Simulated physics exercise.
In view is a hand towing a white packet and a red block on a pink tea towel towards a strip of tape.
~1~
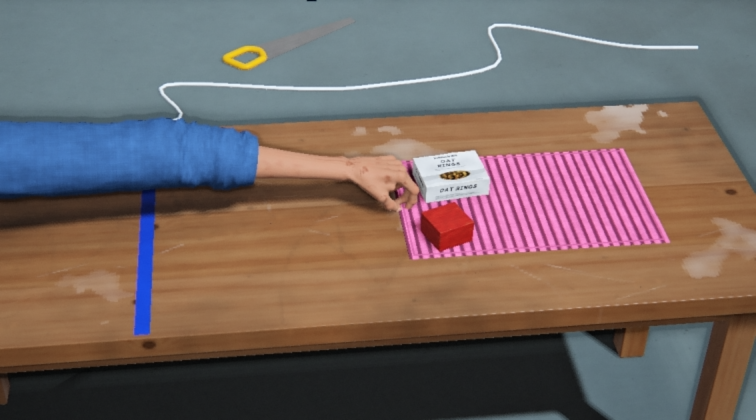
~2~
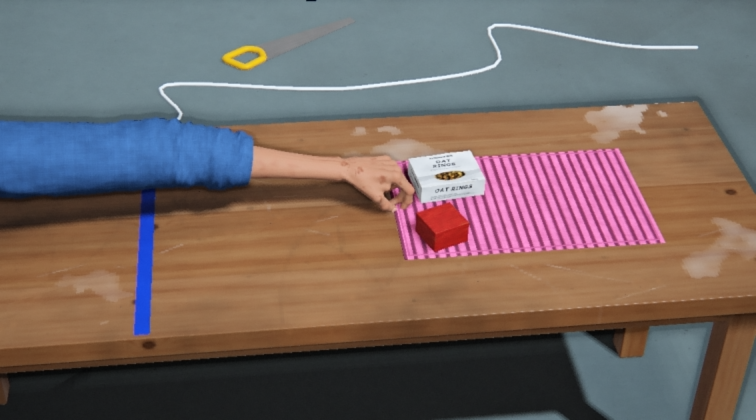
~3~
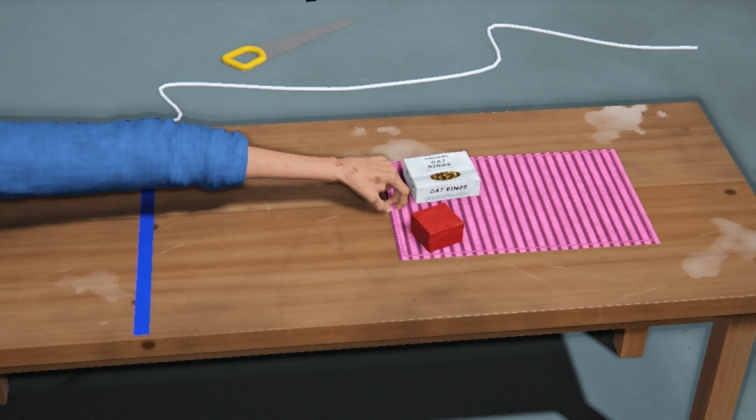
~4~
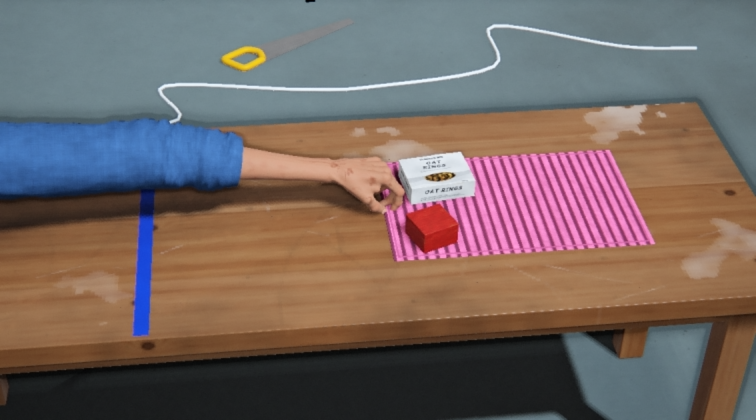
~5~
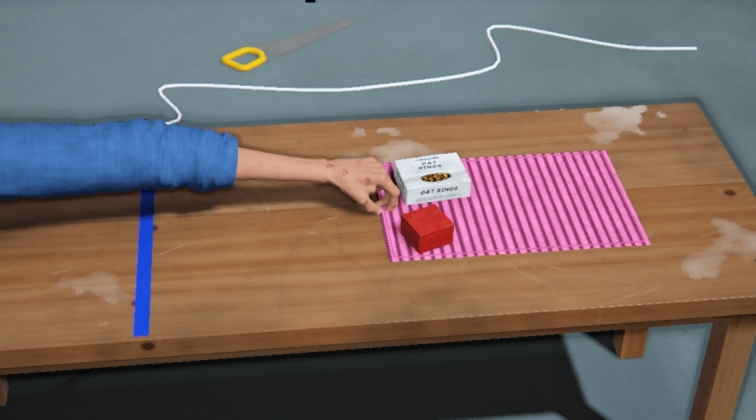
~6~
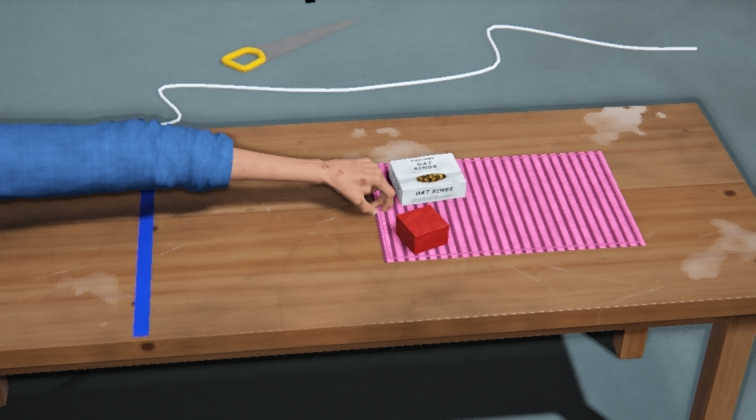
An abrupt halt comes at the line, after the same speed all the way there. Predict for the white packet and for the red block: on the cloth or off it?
Prediction - white packet: On; red block: On.
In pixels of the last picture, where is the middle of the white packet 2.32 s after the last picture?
Approx. position: (215, 191).
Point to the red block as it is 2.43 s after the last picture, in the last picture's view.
Its middle sits close to (190, 244).
Then, 2.32 s after the last picture, hem at the tape; white packet on the cloth near (215, 191); red block on the cloth near (197, 244).
Then, 2.43 s after the last picture, hem at the tape; white packet on the cloth near (209, 192); red block on the cloth near (190, 244).
At rest, hem at the tape; white packet on the cloth near (209, 192); red block on the cloth near (190, 244). The white packet stays on the cloth and the red block remains aboard.
